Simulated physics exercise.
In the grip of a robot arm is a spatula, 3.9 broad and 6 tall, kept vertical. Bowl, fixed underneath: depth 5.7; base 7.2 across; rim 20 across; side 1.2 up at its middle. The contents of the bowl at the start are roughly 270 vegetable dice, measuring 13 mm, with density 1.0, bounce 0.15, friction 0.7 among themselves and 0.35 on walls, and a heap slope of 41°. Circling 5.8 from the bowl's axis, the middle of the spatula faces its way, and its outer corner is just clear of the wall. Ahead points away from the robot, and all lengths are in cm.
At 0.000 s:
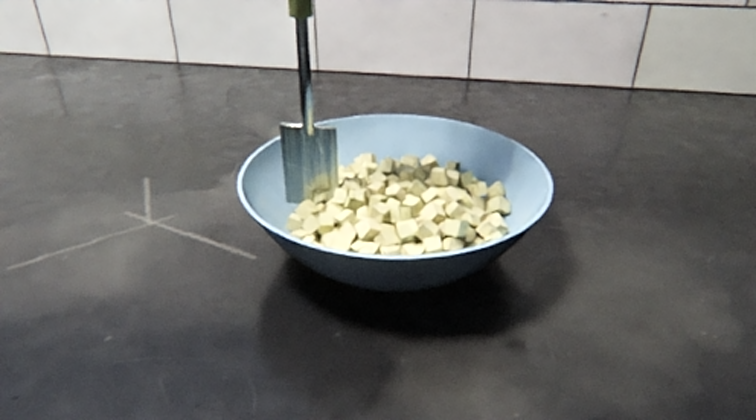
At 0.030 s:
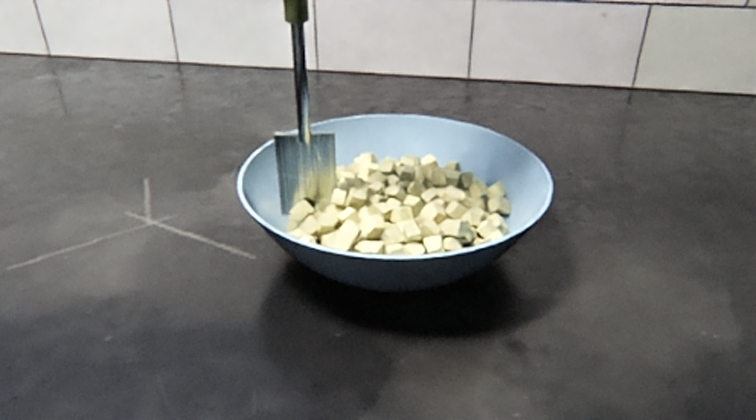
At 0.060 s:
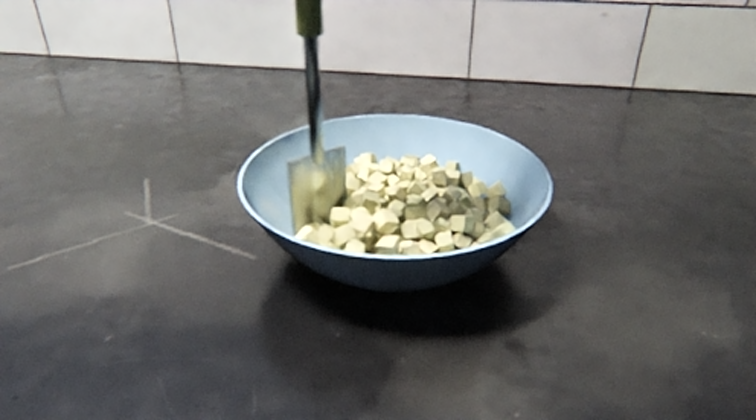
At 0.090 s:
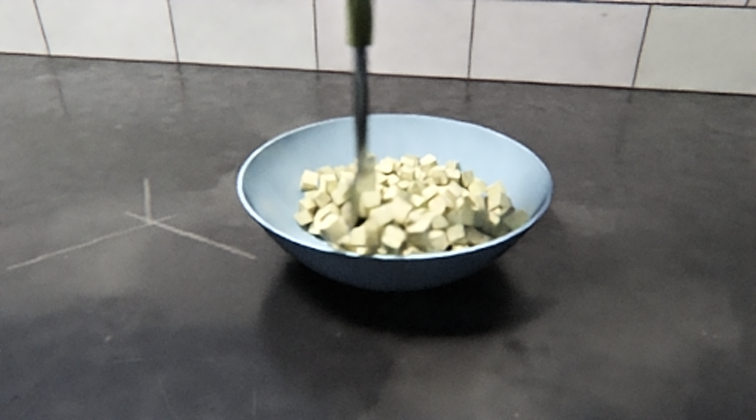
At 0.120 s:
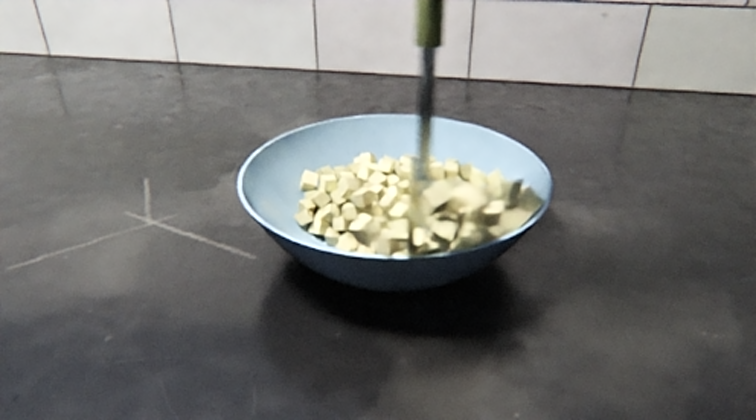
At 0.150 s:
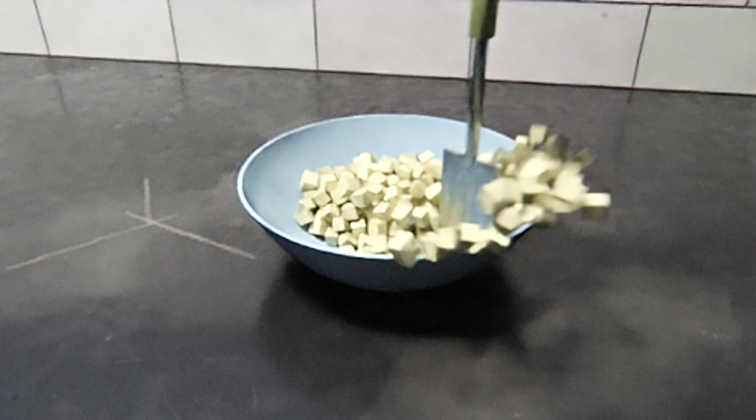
A pale blue bowl of small cream-colored cubes sat on a dark countertop while a green-handled metal spatula swept from left to right through them, pushing a clump up over the right rim.
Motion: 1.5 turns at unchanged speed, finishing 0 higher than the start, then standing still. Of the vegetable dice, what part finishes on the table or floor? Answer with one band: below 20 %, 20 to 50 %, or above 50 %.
Above 50 %.
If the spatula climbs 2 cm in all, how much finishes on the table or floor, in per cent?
I'd put it at about 40 per cent.
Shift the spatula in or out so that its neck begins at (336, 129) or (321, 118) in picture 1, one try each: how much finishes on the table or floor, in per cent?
45 and 70 %.
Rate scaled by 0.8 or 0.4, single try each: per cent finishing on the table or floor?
60 % and 30 %.
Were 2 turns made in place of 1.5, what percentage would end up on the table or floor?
I'd expect around 75 per cent.
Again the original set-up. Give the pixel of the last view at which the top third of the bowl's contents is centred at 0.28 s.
Roughly at (336, 135).
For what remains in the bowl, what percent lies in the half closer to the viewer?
I'd put it near 45 per cent.
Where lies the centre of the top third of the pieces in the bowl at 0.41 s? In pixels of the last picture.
Near pixel (393, 236).
By 0.28 s, 297° round, highest piece 13 above the table; 181 in the bowl, 15 on the table or floor, 77 in flight or on the tool.
By 0.41 s, 84° round, highest piece 11 above the table; 118 in the bowl, 87 on the table or floor, 68 in flight or on the tool.
By 0.67 s, 180° round, highest piece 4 above the table; 191 on the table or floor, 82 in the bowl.
By 1.37 s, 180° round, highest piece 4 above the table; 191 on the table or floor, 82 in the bowl.
Final count, 191 on the table or floor, 82 in the bowl. That is 70 % on the table or floor.
